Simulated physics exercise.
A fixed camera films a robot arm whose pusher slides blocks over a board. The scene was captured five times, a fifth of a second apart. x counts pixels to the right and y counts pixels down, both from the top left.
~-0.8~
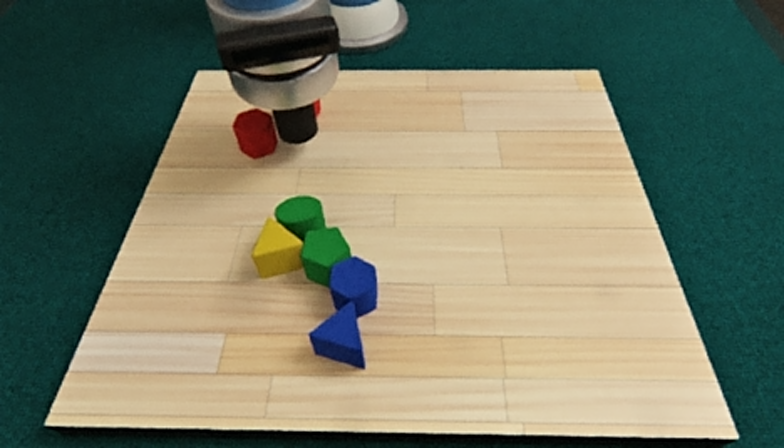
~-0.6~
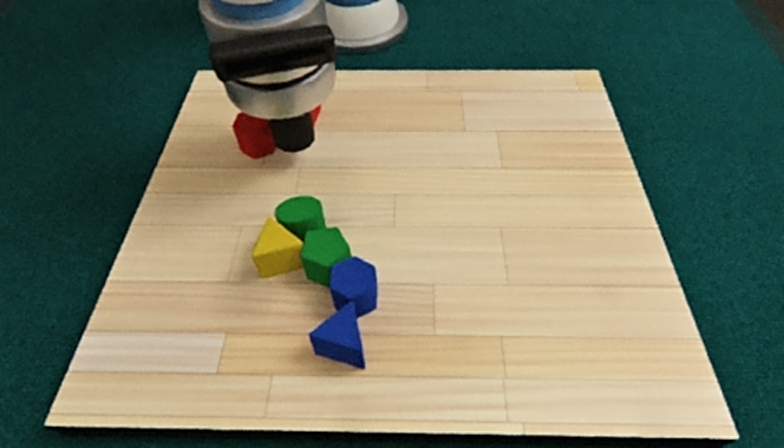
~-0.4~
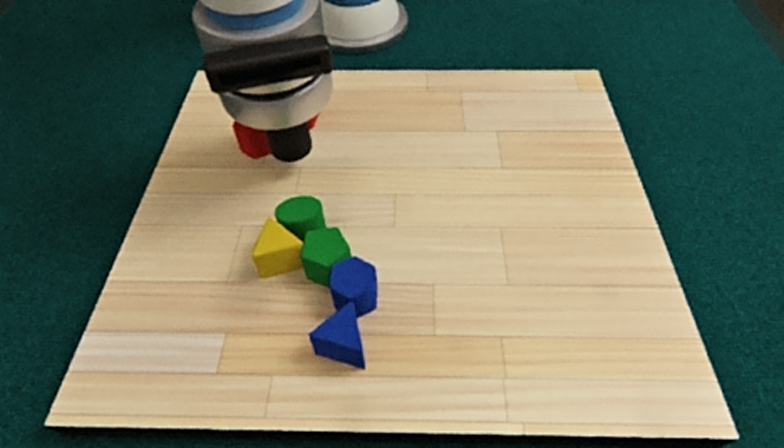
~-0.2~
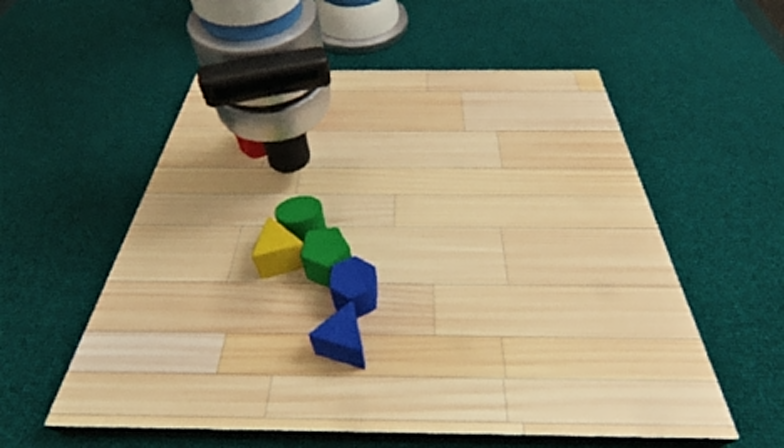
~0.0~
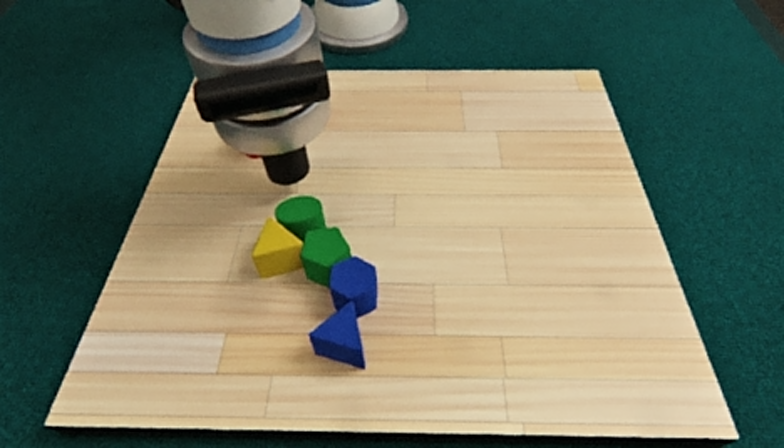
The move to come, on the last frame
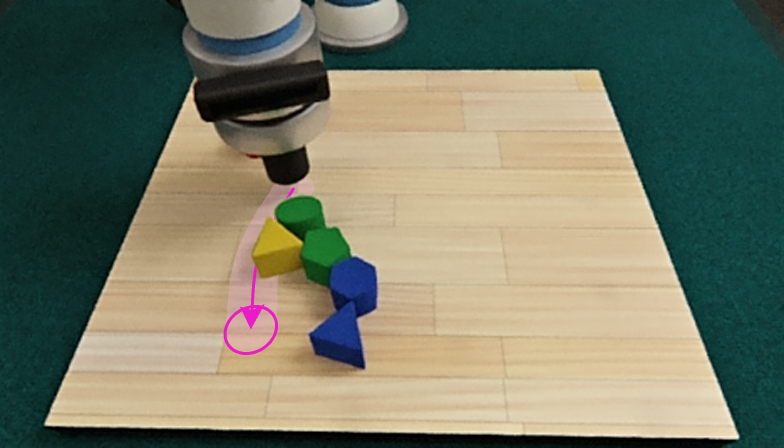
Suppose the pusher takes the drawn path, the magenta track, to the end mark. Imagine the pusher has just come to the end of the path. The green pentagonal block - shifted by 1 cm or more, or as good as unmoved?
It keeps its spot.
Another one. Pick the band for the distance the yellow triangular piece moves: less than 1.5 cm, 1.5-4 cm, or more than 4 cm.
Shift: Over 4 cm.
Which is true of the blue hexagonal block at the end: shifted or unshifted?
It holds its position.
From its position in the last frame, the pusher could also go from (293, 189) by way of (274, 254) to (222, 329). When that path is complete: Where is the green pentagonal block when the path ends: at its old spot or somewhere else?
Moved away.
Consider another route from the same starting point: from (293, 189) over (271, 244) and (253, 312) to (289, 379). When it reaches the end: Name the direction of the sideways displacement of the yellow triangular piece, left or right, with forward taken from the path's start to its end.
Sideways, to the left.
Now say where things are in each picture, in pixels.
Tip of the pusher (298, 131), middles of tops, yellow triangular piece (274, 238), green oval block (298, 208), green pentagonal block (324, 245), blue hexagonal block (353, 276), in the first picture.
Pusher (295, 139), nothing pushed, in the second picture.
Pusher (292, 148), nothing pushed, in the third picture.
Pusher (290, 158), nothing pushed, in the fourth picture.
Pusher (288, 170), yellow triangular piece (274, 238), green oval block (298, 208), green pentagonal block (324, 245), blue hexagonal block (353, 276), in the fifth picture.
The line goes from (293, 189) through (270, 228) and (255, 275) to (251, 329).
The first path, step by step. One third of the way, pusher (263, 212); yellow triangular piece (271, 244); green oval block (298, 216), turned 35° anticlockwise.
Two thirds of the way, pusher (247, 259); yellow triangular piece (275, 273), turned 85° anticlockwise; green oval block (297, 218), turned 45° anticlockwise.
At the end, pusher (242, 314); yellow triangular piece (285, 297), turned 145° anticlockwise; green oval block (297, 218), turned 45° anticlockwise; green pentagonal block unmoved; blue hexagonal block unmoved.
